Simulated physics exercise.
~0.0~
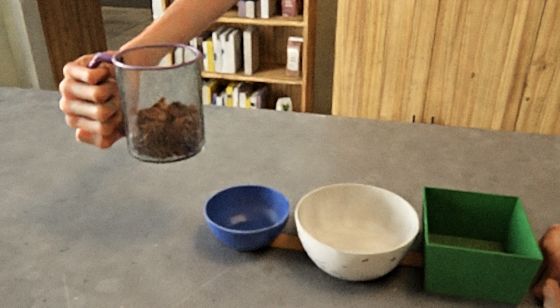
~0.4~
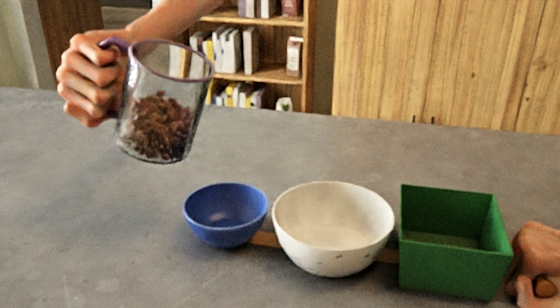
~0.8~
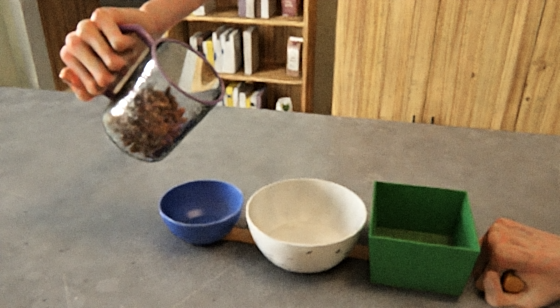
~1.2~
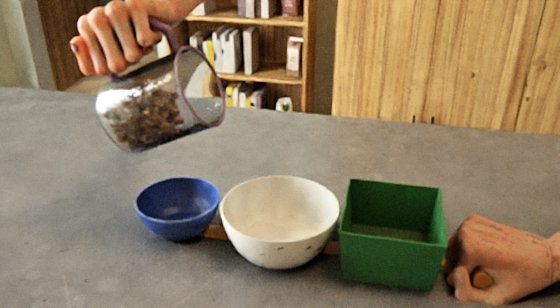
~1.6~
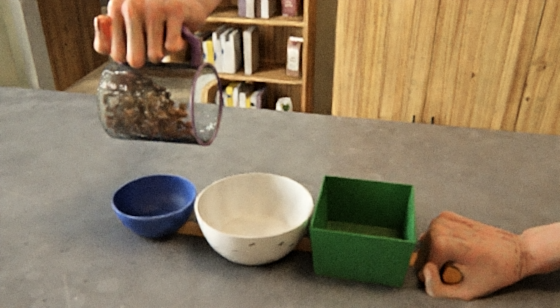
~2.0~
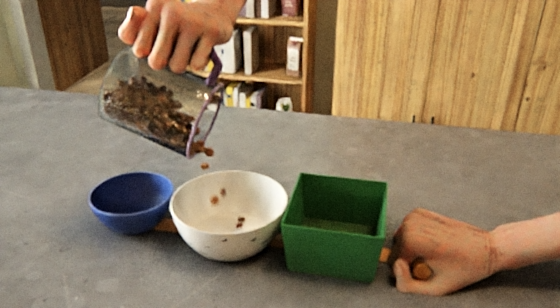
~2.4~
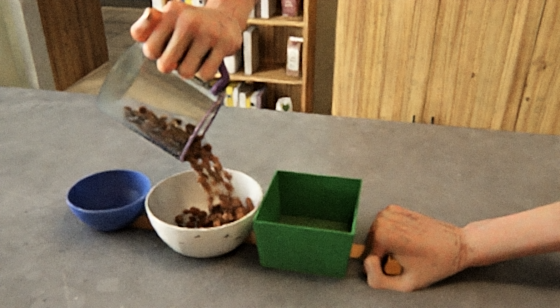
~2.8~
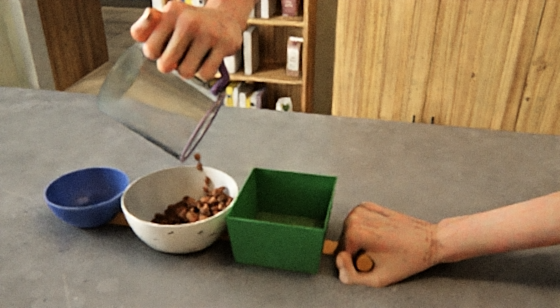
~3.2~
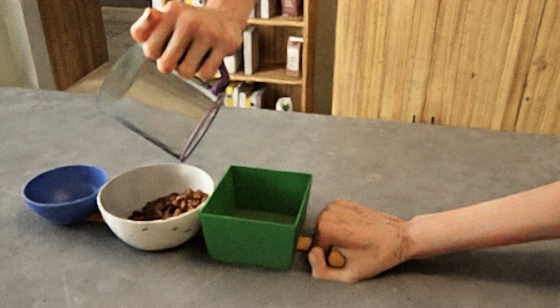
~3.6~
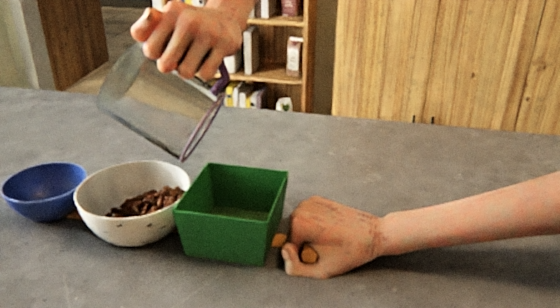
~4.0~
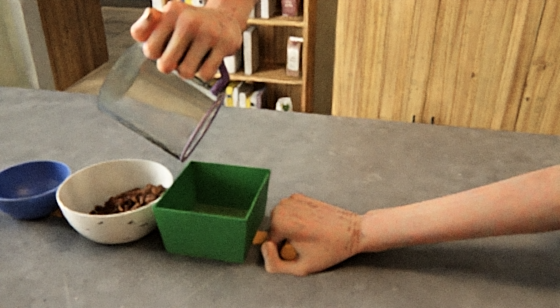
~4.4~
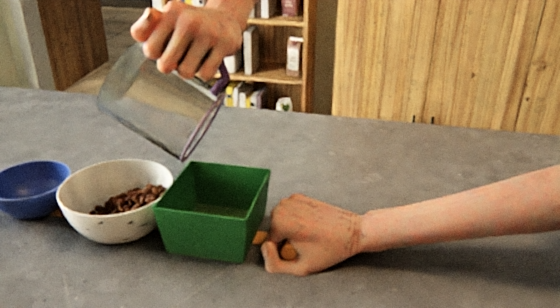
At first, a hand holds a clear cup of brown kibble above a grey table, where a blue bowl, a white bowl and a green square tin stand joined in a row. Another hand at the right end slides the row steadily to the left while the cup tips over to the right. Once the cup is past level, bits spill from its rim and drop into the white bowl. The stream thickens, then thins as the cup empties. The row keeps sliding left and then stops, with the kibble heaped in the white bowl and the upturned cup held still above the tin.
